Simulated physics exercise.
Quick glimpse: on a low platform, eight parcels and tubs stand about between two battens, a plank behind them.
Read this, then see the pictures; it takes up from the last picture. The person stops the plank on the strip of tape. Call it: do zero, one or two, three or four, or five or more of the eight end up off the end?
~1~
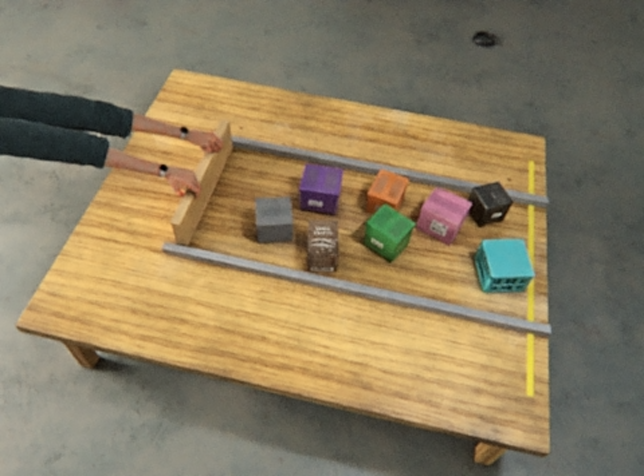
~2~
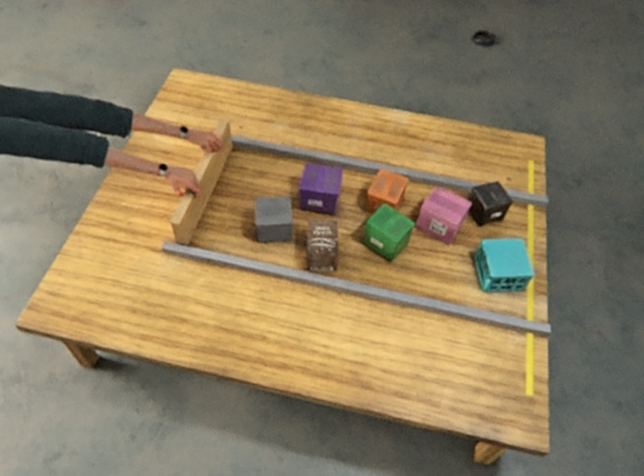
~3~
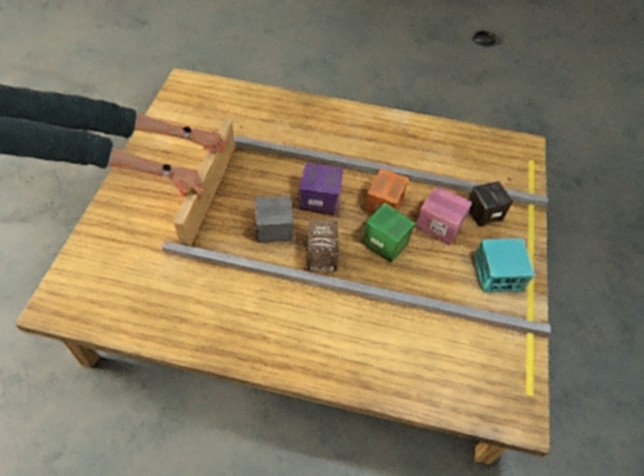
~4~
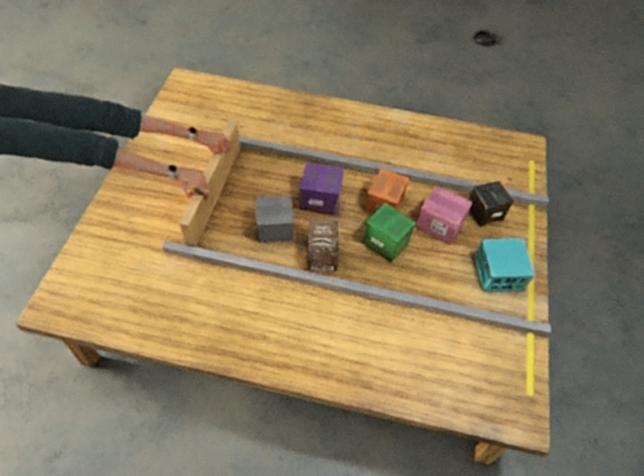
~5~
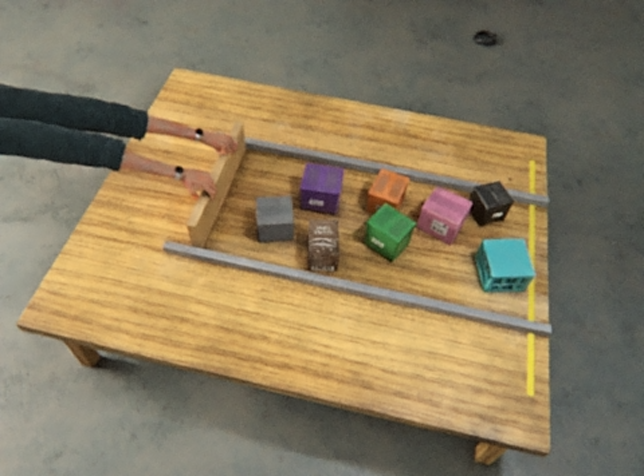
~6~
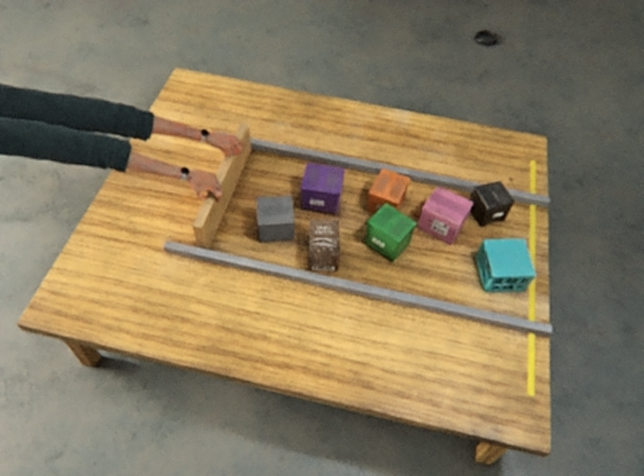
Five or more end up off it.
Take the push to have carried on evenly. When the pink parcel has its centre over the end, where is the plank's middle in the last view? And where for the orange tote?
Near (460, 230) in the first case, near (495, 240) in the other.
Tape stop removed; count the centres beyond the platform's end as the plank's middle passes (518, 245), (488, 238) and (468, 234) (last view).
In order: 6, 3, 3.
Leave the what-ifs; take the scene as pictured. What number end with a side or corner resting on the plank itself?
It ends up touching 1.
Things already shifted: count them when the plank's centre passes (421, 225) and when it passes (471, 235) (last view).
At the first spot 8, then 8.
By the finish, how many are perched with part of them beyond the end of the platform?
I make it 1.
A little later, none off yet; turquoise crate at rest near (505, 266); black tote at rest near (490, 204); pink parcel at rest near (445, 216).
Next, none off yet; turquoise crate at rest near (505, 266); black tote shifted a little near (504, 203); pink parcel shifted about its own width near (489, 225).
Later still, none off yet; turquoise crate tilted well over near (572, 297); black tote tilted a little near (563, 211); pink parcel tilted well over near (573, 246).
When it is over, the number that fall off is five or more; down, purple tote, brown box, orange tote, green tote, pink parcel, black tote and turquoise crate.
